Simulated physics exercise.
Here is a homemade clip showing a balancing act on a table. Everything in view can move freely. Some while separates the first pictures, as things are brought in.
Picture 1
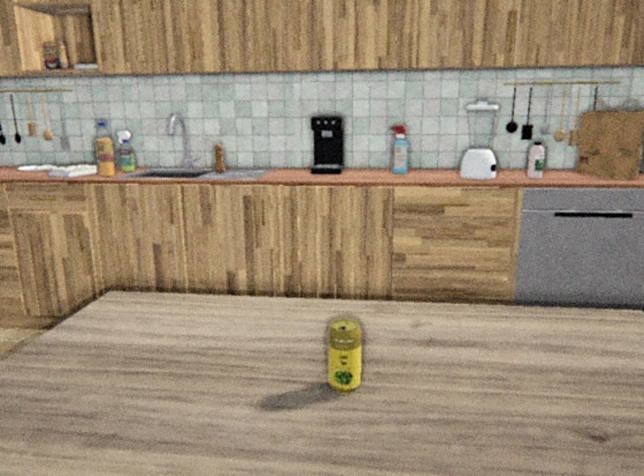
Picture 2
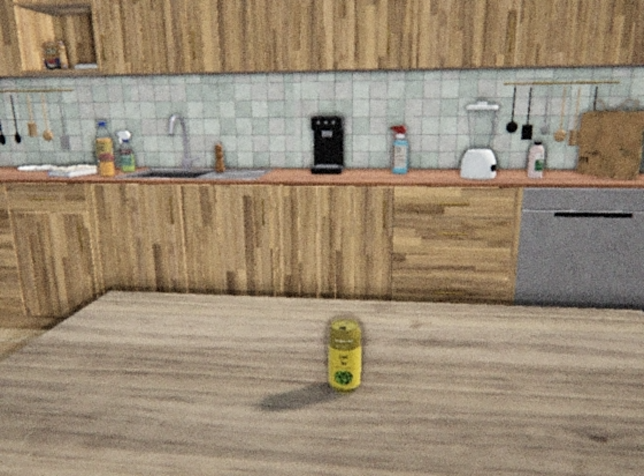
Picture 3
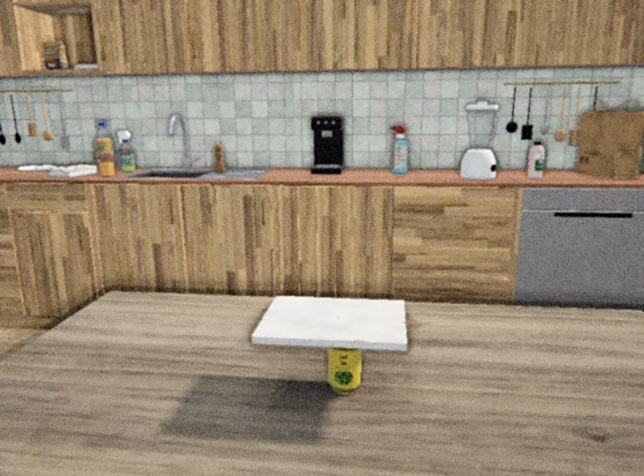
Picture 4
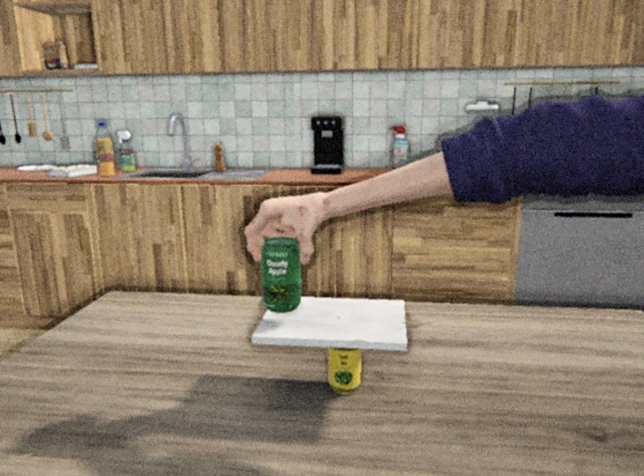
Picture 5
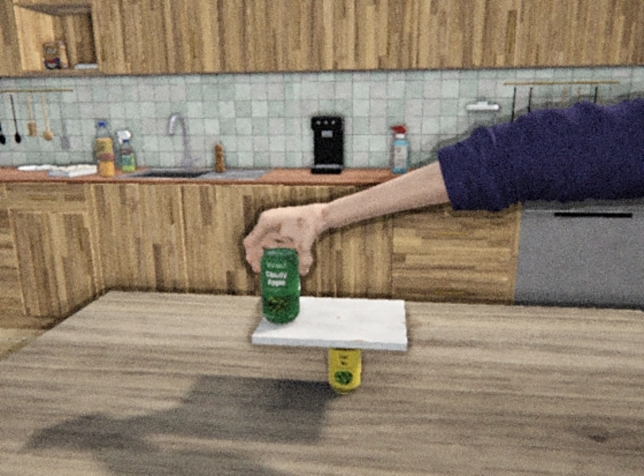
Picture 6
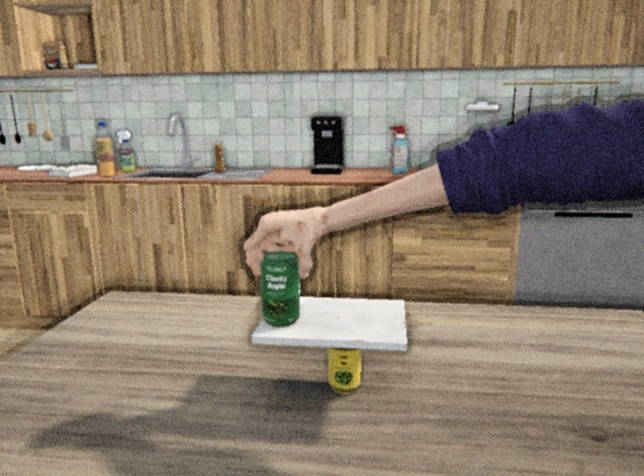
We see a yellow can standing on a wooden table, then a white board resting on top of it; a hand reaches in from the right and lowers a green can onto the board's left side, keeping hold of it.
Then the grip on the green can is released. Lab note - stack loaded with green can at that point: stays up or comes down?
I expect failure here.
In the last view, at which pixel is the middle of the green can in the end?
Near (227, 380).
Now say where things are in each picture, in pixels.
The last thing is not in view yet, in the first frame.
The last thing is not in view yet, in the second frame.
The last thing is not in view yet; white board (334, 320), in the third frame.
Coming down; green can (281, 275); white board (334, 320), in the fourth frame.
Coming down; green can (280, 286); white board (334, 320), in the fifth frame.
In place under the hand; green can (281, 289); white board (334, 320), in the sixth frame.
Then, 0.30 s after the last picture, green can now fallen; white board tipped 41° from how it was.
Then, 0.60 s after the last picture, white board now fallen; yellow can tipped 24° from how it was.
Then, 0.70 s after the last picture, yellow can tipped 72° from how it was.
By the end, fallen, green can, white board and yellow can. Seen from the same camera at the end, green can near (226, 380). The stack loses its balance.
